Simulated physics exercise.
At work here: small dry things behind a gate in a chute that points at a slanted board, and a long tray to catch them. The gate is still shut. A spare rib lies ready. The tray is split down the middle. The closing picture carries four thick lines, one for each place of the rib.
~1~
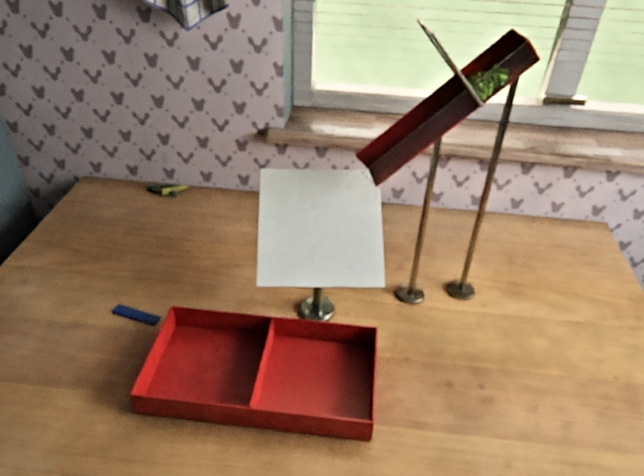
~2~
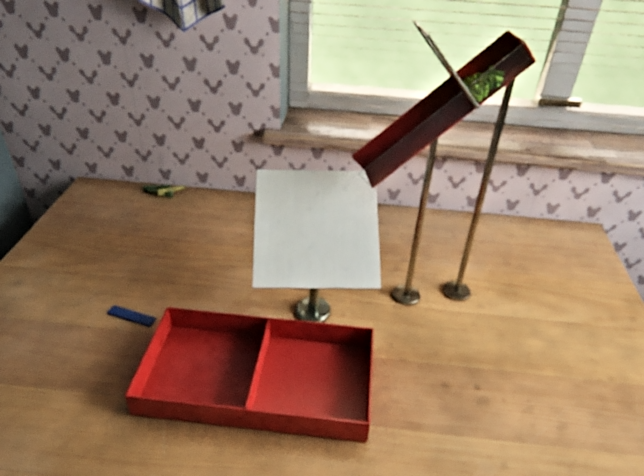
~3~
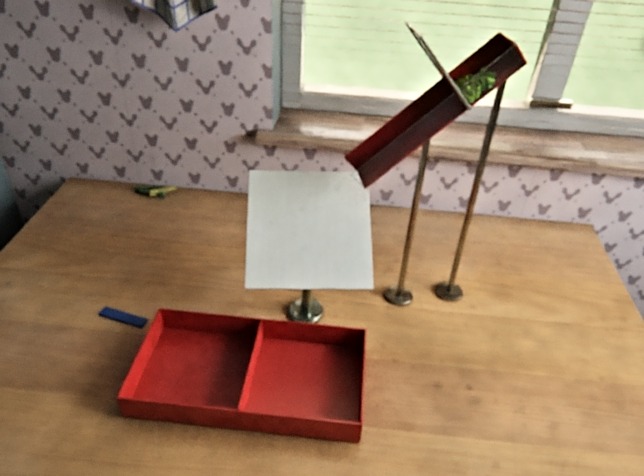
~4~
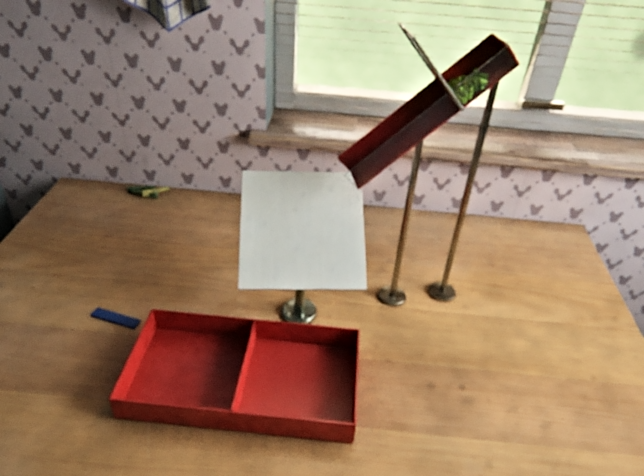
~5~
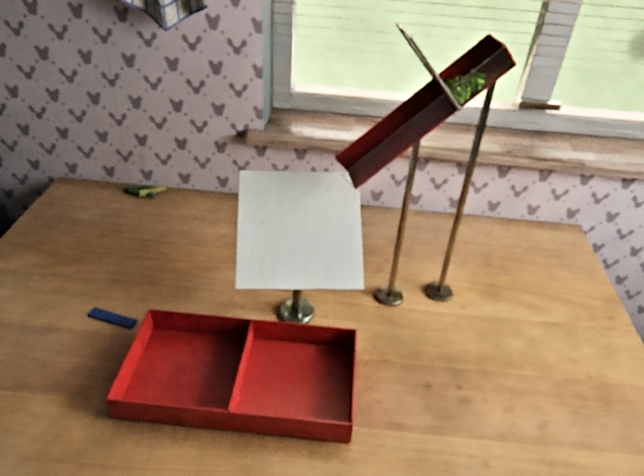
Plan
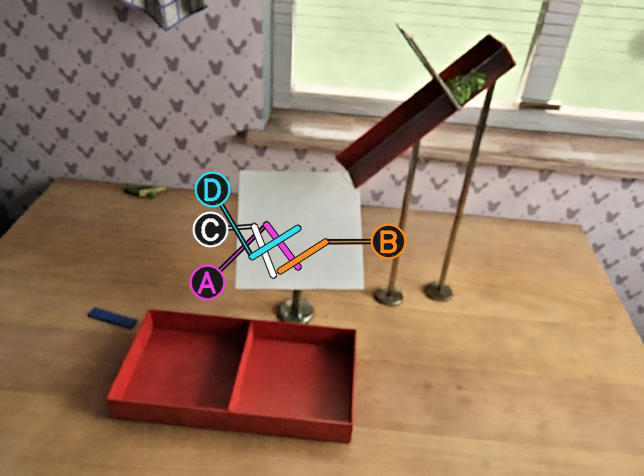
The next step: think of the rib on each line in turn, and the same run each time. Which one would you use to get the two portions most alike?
D works best here.
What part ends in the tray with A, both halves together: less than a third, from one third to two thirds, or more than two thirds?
It is more than two thirds.
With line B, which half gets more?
The left half.
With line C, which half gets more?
The right half.
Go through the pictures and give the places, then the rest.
Load behind the gate at (486, 84), dried peas; lip of the chute at (372, 178), sloping fairly steeply, in the first frame.
Middle of the board at (317, 227), tilted fairly steeply; middle of its low edge at (317, 288); of its high edge at (316, 170), in the second frame.
Front corners of the tray at (117, 397) and (362, 424); front end of its middle wall at (238, 410); gate still shut at (447, 78), in the third frame.
Middle of the load at (467, 88); lip at (354, 180), in the fourth frame.
Middle of the load at (464, 88); lip at (351, 180), in the fifth frame.
On the marked copy, line A from (266, 224) to (298, 267); line B from (325, 241) to (280, 270); line C from (254, 226) to (273, 275); line D from (297, 228) to (252, 256).
For line A, of what is caught, a stray few in the left half, nearly all in the right.
For line B, of what is caught, most in the left half, about a quarter in the right.
For line C, of what is caught, a stray few in the left half, nearly all in the right.
For line D, of what is caught, about half in the left half, about half in the right.
